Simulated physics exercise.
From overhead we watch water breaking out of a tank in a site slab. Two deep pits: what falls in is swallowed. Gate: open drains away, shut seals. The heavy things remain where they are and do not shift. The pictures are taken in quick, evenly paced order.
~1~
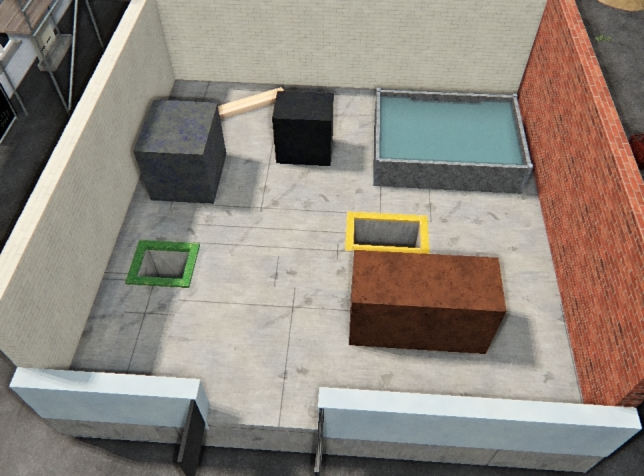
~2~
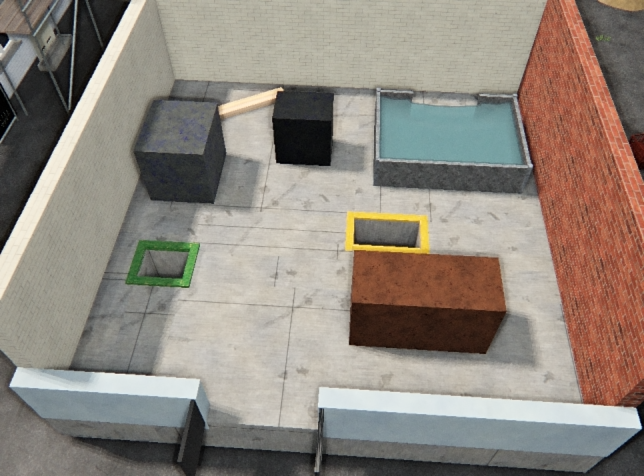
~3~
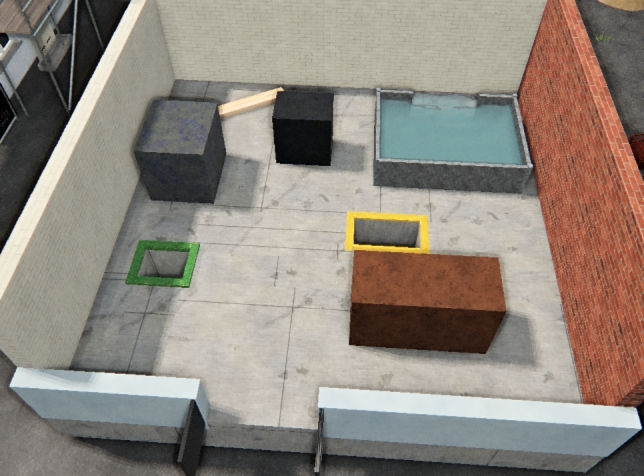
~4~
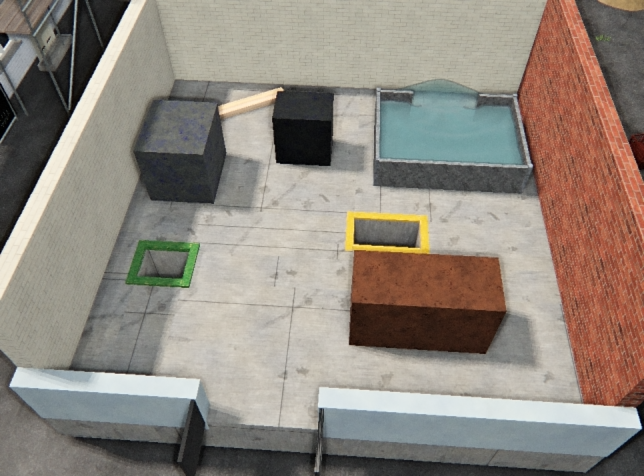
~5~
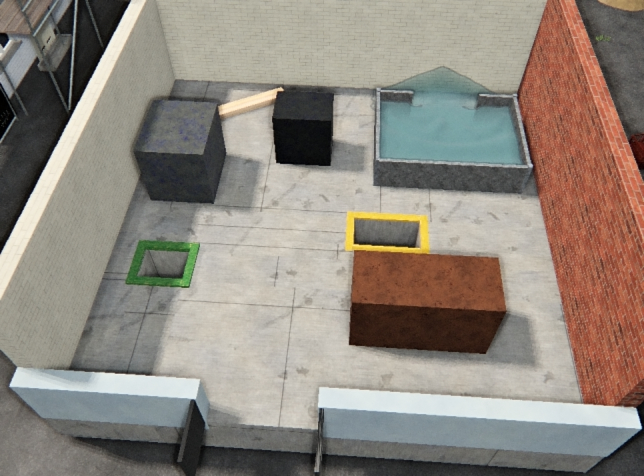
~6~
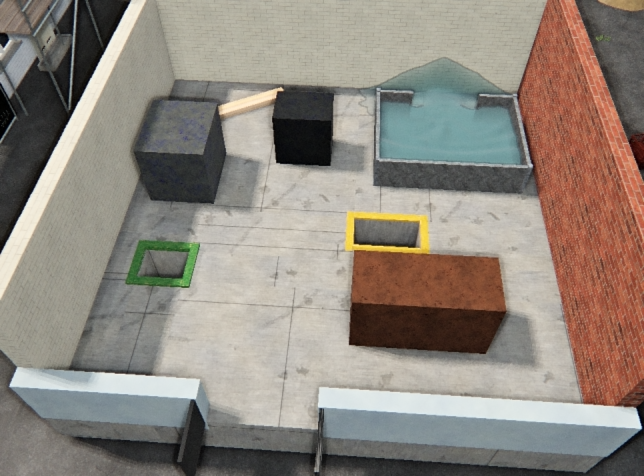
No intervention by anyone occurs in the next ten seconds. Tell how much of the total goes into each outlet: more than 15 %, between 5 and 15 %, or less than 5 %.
Where it goes: The gate gets less than 5 %; the green pit gets less than 5 %; the yellow pit gets less than 5 %.
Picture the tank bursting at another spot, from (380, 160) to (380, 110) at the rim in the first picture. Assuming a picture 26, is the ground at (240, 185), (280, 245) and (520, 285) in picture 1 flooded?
Spot by spot: Soaked through, then soaked through, then unaffected.
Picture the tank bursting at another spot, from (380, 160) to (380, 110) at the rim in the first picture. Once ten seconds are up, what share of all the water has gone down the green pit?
Share to the green pit: 6 in a hundred.
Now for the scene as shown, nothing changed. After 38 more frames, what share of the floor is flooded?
Around 60 percent of it.
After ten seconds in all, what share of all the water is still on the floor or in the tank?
Near 96 in a hundred.
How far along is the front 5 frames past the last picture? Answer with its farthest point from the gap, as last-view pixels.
My guess is roughly (293, 86).
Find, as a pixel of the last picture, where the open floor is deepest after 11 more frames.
(515, 97).
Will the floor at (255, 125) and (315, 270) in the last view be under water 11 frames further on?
First pixel swamped; second pixel not reached.
A moment on, water covers 10 % of the floor; the gate 0 %, the green pit 0 %, the yellow pit 0 %.
Next, water covers 20 % of the floor; the gate 0 %, the green pit 0 %, the yellow pit 0 %.
Then, water covers 40 % of the floor; the gate 0 %, the green pit 0 %, the yellow pit 0 %.
Later, water covers 60 % of the floor; the gate 0 %, the green pit 0 %, the yellow pit 0 %.
In the end, water covers 90 % of the floor; the gate 1 %, the green pit 0 %, the yellow pit 2 %.
